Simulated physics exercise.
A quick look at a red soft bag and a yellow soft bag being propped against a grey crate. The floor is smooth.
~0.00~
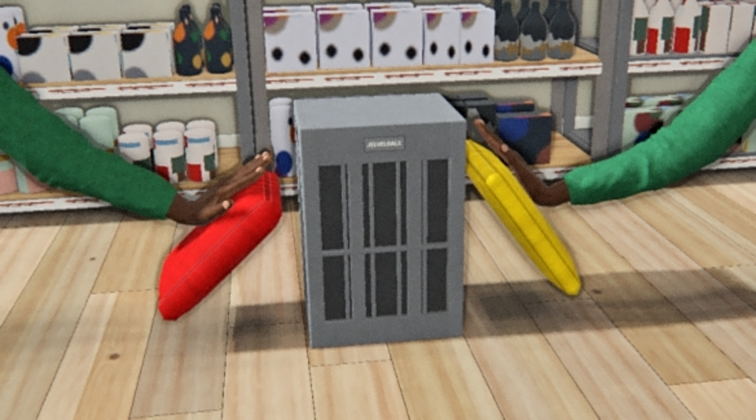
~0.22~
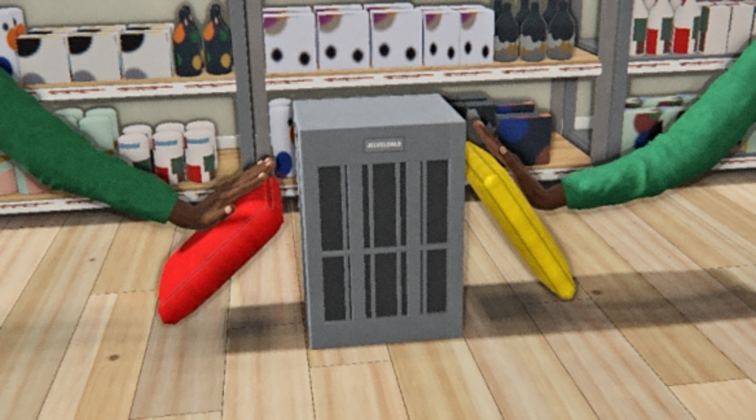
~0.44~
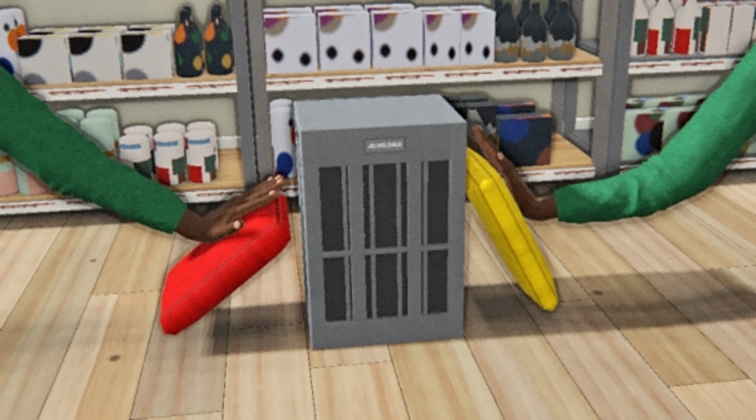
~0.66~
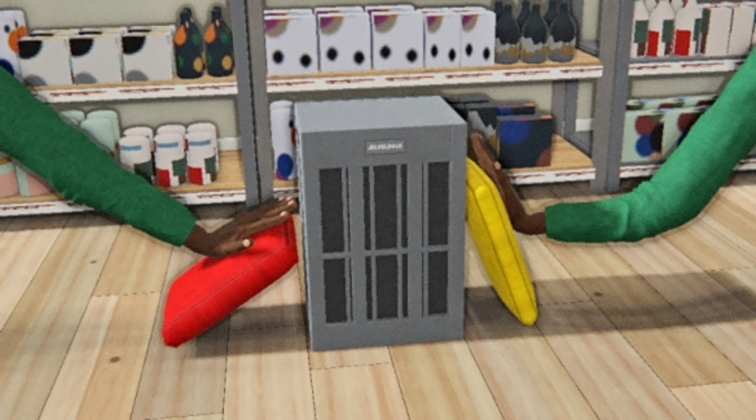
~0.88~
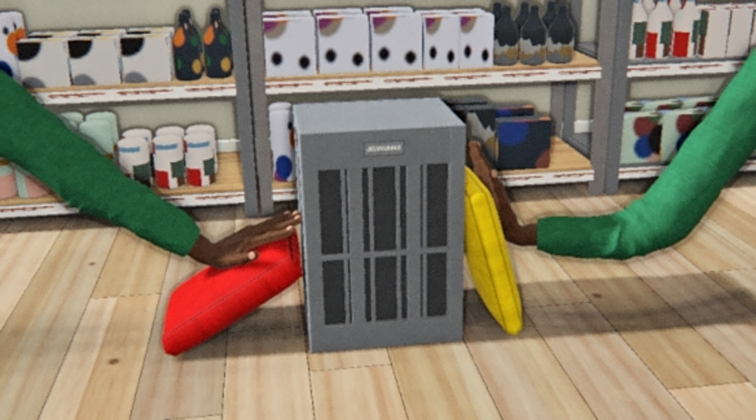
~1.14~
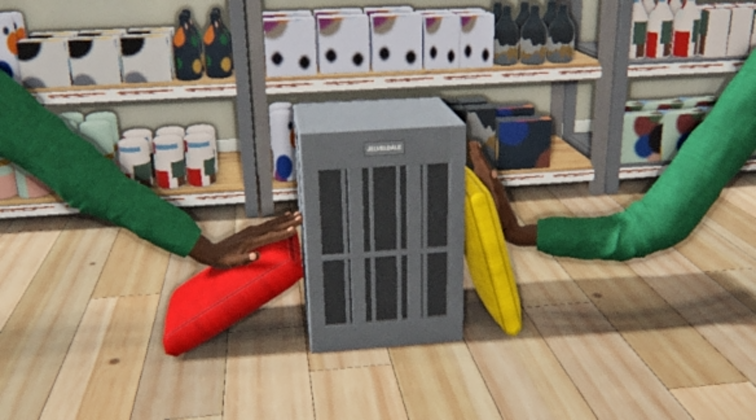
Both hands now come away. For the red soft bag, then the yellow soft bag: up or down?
The red soft bag slides down flat. The yellow soft bag keeps leaning.
After 1.44 s, red soft bag flat on the floor near (228, 313); yellow soft bag propped as before near (481, 245).
In the end, red soft bag flat on the floor near (230, 314); yellow soft bag propped as before near (481, 245). The red soft bag slips and lies down and the yellow soft bag holds its lean.
